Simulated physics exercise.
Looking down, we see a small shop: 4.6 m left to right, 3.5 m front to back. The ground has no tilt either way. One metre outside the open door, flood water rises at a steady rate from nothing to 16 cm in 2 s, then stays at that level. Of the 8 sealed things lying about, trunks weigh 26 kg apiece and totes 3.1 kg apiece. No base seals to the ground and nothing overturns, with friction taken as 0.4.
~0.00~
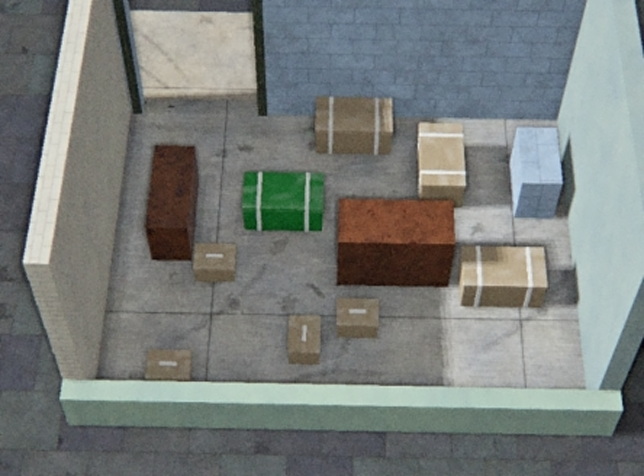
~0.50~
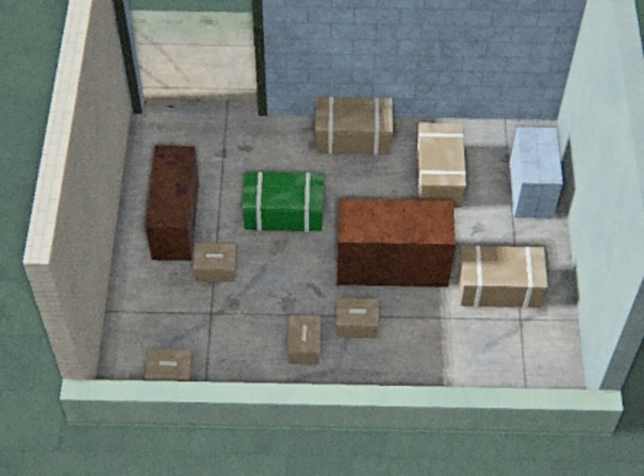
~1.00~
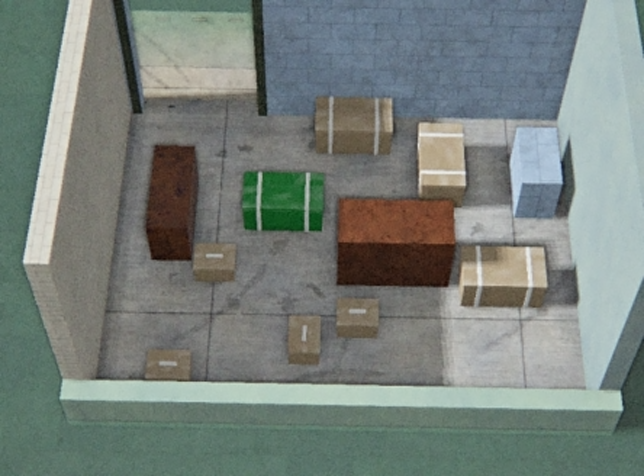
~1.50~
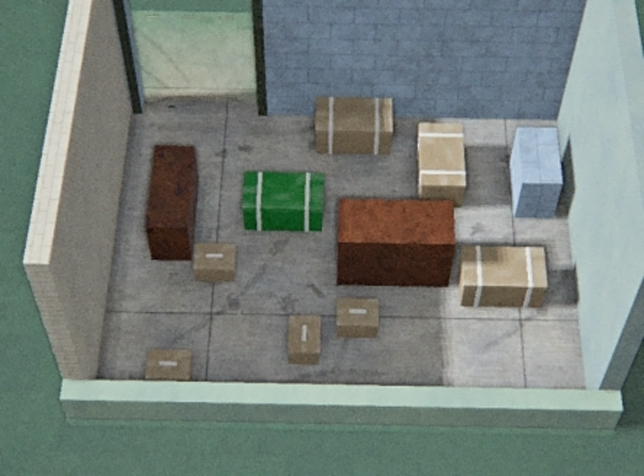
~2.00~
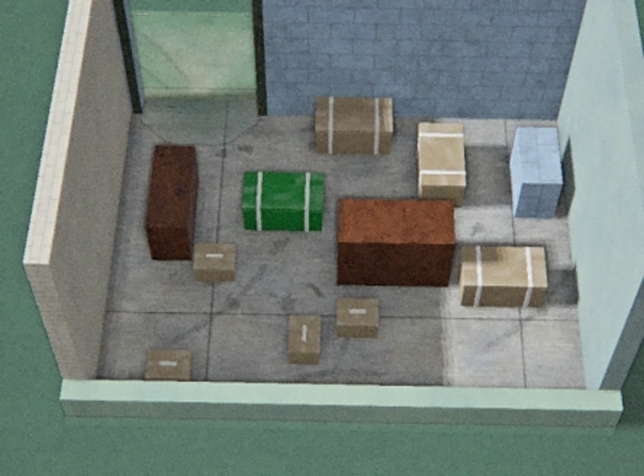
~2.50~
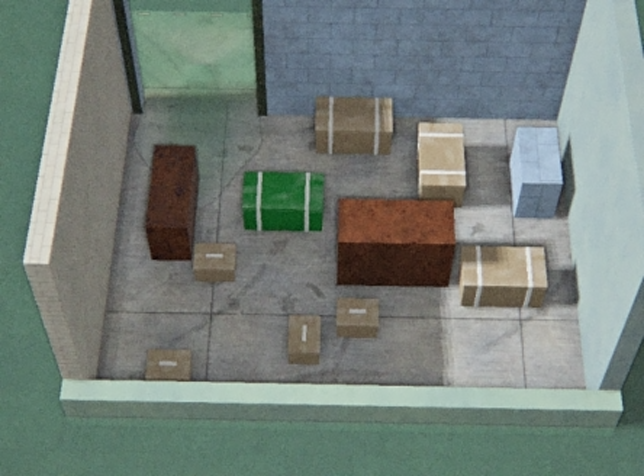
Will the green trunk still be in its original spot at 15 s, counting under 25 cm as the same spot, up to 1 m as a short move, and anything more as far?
No, far off.
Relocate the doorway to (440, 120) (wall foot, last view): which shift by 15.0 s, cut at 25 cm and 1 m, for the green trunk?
The green trunk goes a bit.
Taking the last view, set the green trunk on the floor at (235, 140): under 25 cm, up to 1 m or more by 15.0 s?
It goes a long way.
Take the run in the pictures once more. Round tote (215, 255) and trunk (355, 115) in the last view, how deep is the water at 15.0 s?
Depth approx. 10 cm / 9 cm.
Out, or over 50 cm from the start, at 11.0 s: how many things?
I count 5 of them.
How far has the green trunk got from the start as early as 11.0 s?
Roughly 120 centimetres by that point.
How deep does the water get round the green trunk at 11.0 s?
Roughly 7 cm deep.
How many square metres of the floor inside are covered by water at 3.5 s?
About 3.5 m2.
After 3.5 s the green trunk is near (284, 191), 0.0 m from its start, aground; 0 afloat.
After 6.8 s the green trunk is near (301, 221), 0.4 m from its start, aground; 2 afloat.
After 11.0 s the green trunk is near (315, 284), 1.1 m from its start, aground; 4 afloat.
After 15.0 s the green trunk is near (474, 337), 2.5 m from its start, afloat; 8 afloat.
